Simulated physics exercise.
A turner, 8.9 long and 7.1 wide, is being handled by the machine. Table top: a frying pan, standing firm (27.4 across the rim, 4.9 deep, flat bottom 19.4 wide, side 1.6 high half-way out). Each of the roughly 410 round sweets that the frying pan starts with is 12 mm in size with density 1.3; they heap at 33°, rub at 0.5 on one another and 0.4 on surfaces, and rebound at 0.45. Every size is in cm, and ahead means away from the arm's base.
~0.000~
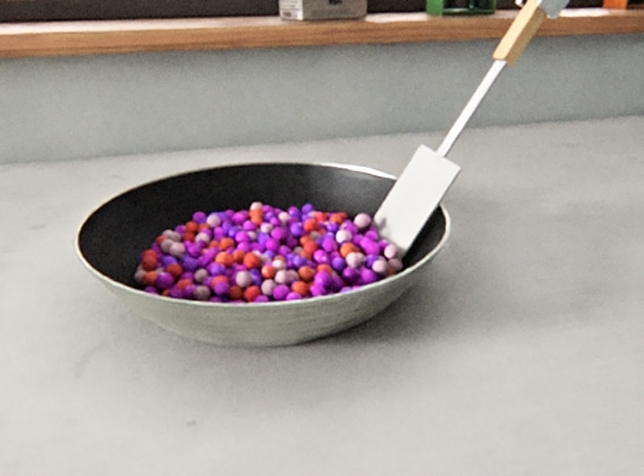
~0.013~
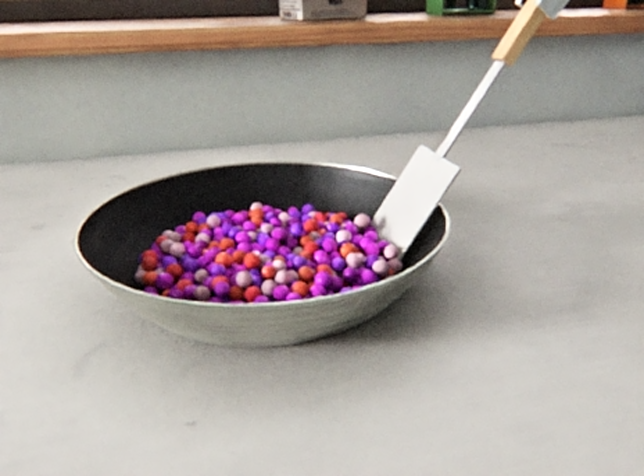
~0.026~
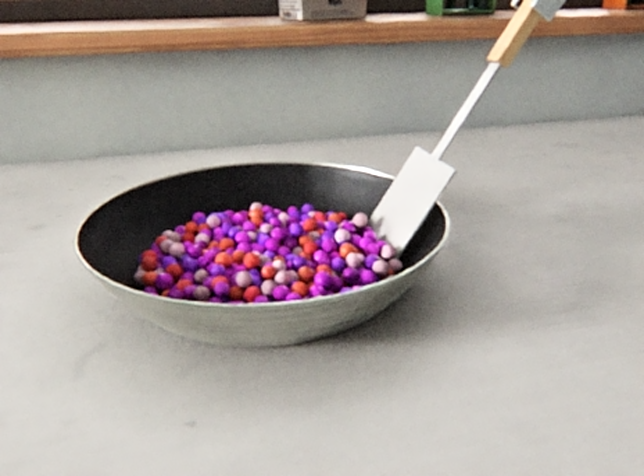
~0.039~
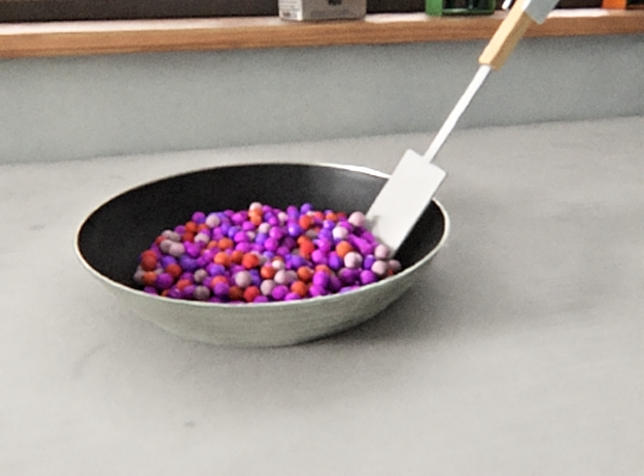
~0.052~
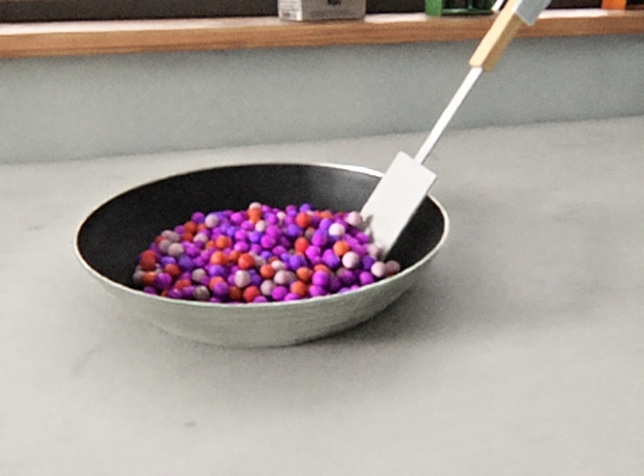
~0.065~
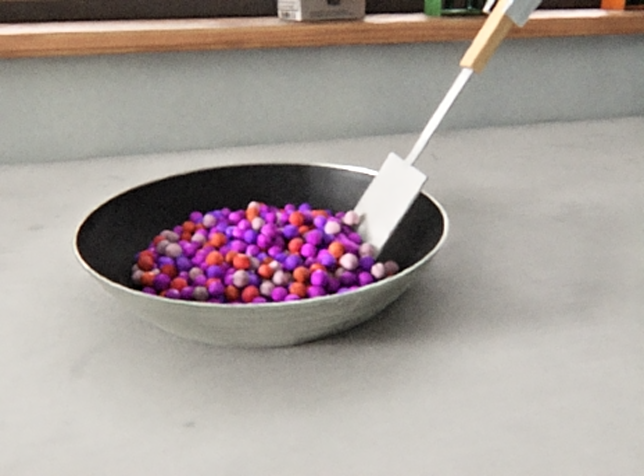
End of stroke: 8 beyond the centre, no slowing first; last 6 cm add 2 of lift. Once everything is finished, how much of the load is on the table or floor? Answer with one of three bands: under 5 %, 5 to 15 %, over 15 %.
Under 5 %.
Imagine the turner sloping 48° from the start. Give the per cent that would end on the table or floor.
It would then be close to 0 %.
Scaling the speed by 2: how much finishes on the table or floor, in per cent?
10 %.
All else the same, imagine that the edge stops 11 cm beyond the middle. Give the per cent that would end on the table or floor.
Then around 20 per cent.
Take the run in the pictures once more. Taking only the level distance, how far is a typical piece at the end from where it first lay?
The value is roughly 3 cm.
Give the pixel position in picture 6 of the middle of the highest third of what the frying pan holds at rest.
Somewhere near (142, 254) in the last picture.
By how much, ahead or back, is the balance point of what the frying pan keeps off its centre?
The balance point lies close to 4.0 cm ahead.
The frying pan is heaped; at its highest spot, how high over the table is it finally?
About 5.5 centimetres.
After 0.16 s, sloping 57°, highest piece 5 above the table; 411 in the frying pan.
After 0.26 s, sloping 57°, highest piece 5 above the table; 411 in the frying pan.
After 0.50 s, sloping 57°, highest piece 6 above the table; 400 in the frying pan, 10 on the table or floor, 1 on the blade or in flight.
After 1.55 s, sloping 57°, highest piece 5 above the table; 400 in the frying pan, 11 on the table or floor.
At rest, 400 in the frying pan, 11 on the table or floor. That is 3 % on the table or floor.
